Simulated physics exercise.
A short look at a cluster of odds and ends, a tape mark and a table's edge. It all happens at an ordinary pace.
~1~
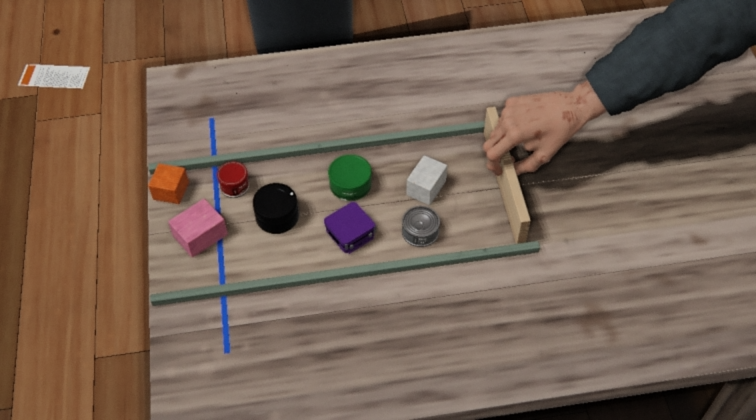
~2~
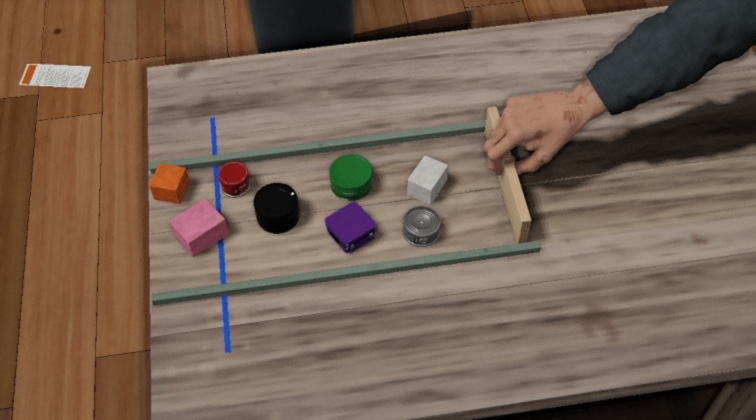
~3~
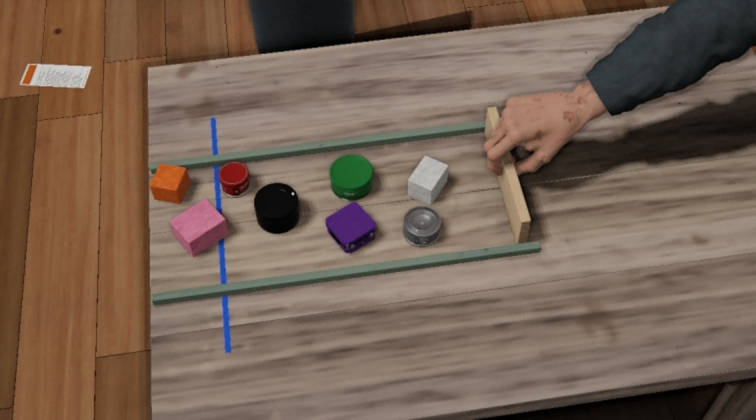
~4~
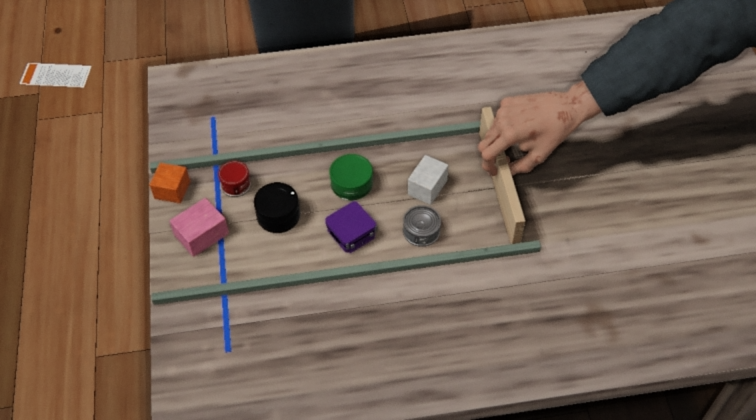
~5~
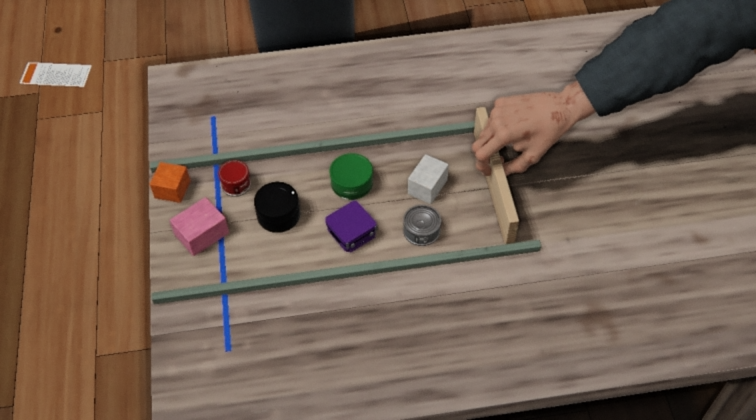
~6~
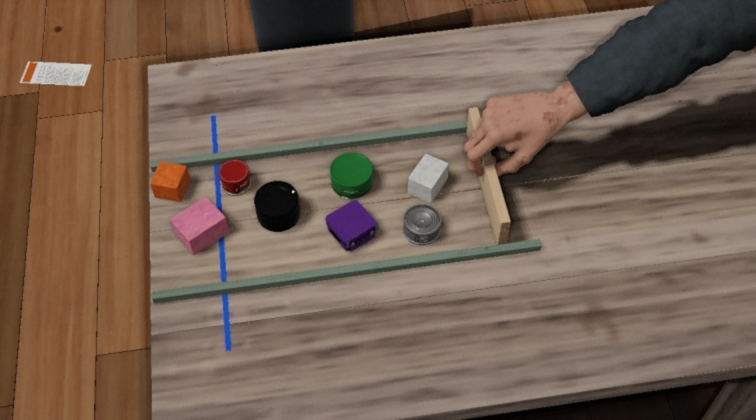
To begin with, a hand holds a wooden board upright at the right end of two green strips, with blocks and round pots scattered between them and a blue tape line at left. The hand then slides the board slightly left toward the white block and grey pot, while the objects stay still.
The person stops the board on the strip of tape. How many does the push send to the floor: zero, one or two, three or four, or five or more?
Outcome: The number that fall off is one or two.
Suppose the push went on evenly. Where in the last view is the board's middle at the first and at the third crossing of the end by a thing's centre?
First at (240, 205), next at (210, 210).
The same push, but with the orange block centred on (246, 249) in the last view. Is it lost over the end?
From there it remains up.
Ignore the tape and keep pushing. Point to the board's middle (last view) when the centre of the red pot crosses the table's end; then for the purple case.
At (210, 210) for the red pot; at (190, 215) for the purple case.
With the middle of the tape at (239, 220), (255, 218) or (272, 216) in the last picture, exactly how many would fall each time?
Try by try, 0, 0 and 0.
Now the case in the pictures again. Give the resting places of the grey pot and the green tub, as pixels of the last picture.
The grey pot stops around (204, 268); the green tub around (195, 180).
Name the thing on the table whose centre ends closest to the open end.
It is the red pot.
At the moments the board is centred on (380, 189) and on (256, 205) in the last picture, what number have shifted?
At the one place 4, at the other 8.
A little later, none off yet; orange block at rest near (171, 182); pink block at rest near (200, 226); red pot at rest near (235, 178).
Next, none off yet; orange block at rest near (171, 182); pink block shifted a little near (182, 230); red pot shifted about its own width near (206, 175).
When it is over, the number that fall off is one or two; down, pink block and orange block.
